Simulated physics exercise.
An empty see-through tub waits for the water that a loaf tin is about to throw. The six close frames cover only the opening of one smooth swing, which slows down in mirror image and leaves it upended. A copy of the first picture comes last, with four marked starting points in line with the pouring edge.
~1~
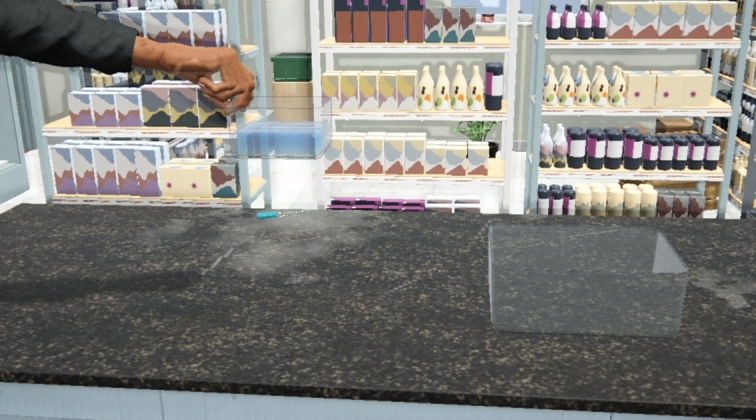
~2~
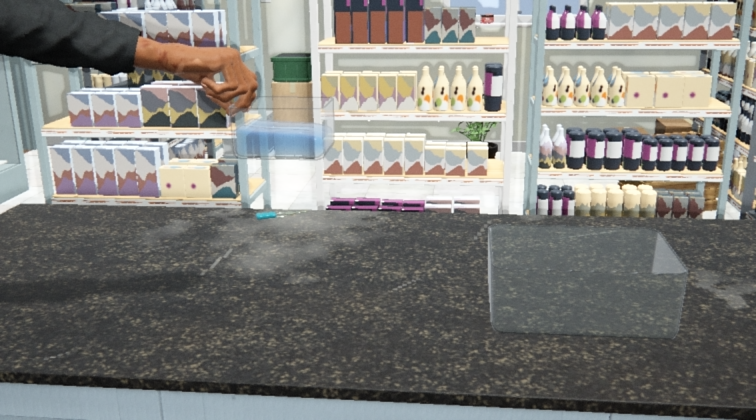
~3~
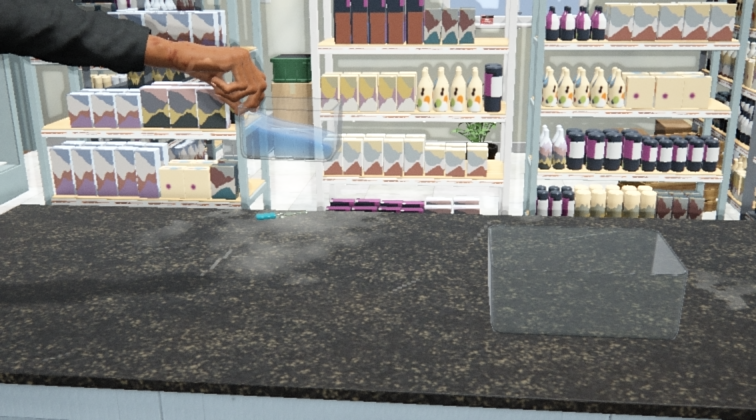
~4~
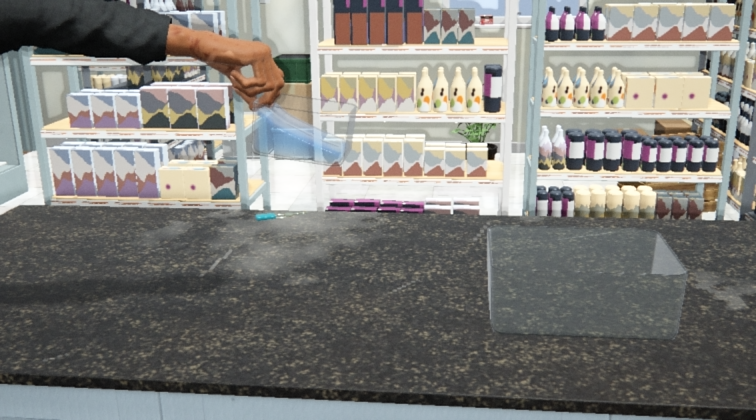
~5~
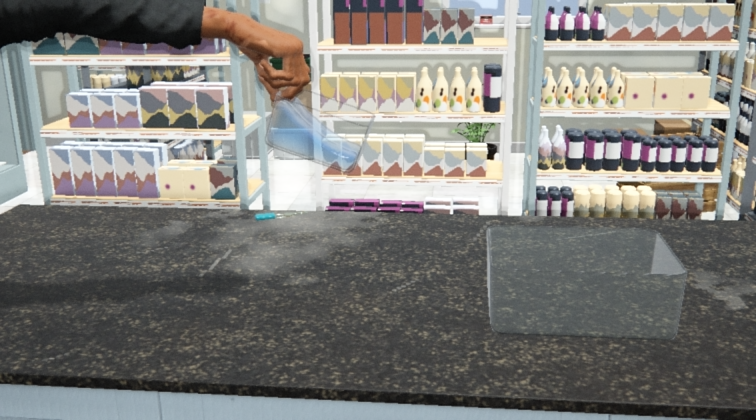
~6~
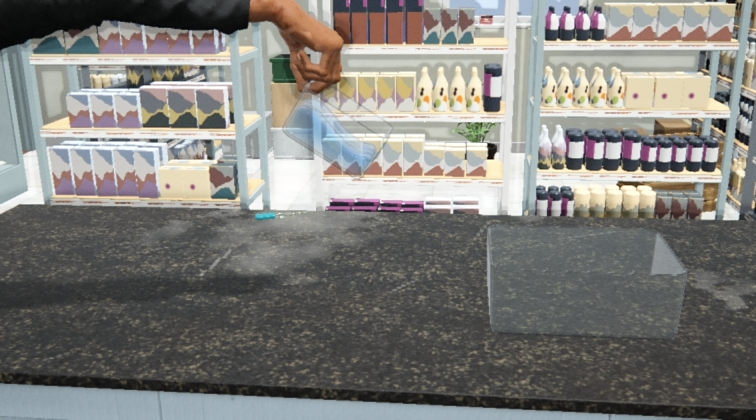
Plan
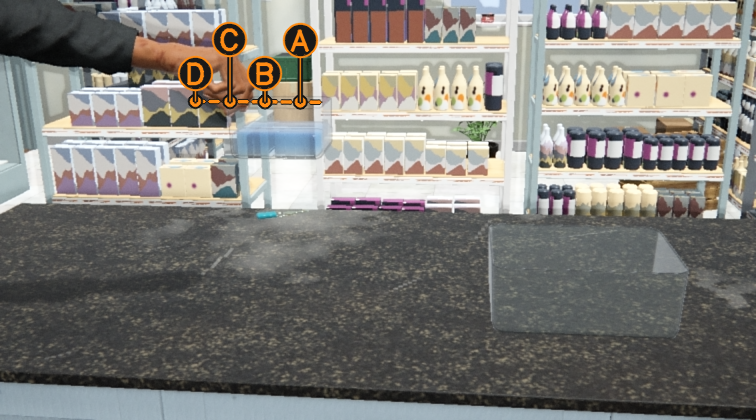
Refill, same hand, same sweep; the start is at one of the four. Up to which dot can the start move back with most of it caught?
Go for A.
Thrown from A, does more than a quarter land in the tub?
Yes.
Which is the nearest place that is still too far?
Place B.
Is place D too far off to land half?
Yes, it does.
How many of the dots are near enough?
One.
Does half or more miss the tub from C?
Yes.
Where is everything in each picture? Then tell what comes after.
The first frame shows upright, lip at (325, 102); tub from (492, 329) to (677, 336); nothing has left yet.
The second frame shows upright, lip at (327, 102); nothing has left yet.
The third frame shows upright, lip at (336, 104); nothing has left yet.
The fourth frame shows tipped about 8°, lip at (351, 110); nothing has left yet.
The fifth frame shows tipped about 19°, lip at (371, 119); nothing has left yet.
The sixth frame shows tipped about 33°, lip at (390, 132); nothing has left yet.
On the marked copy, A at (300, 102); B at (264, 101); C at (229, 101); D at (195, 101).
For place A, about 68 % lands in the tub, 23 % falls short and 8 % goes beside or beyond.
For place B, about 32 % lands in the tub, 61 % falls short and 7 % goes beside or beyond.
For place C, about 1 % lands in the tub, 97 % falls short and 3 % goes beside or beyond.
For place D, about 0 % lands in the tub, 98 % falls short.
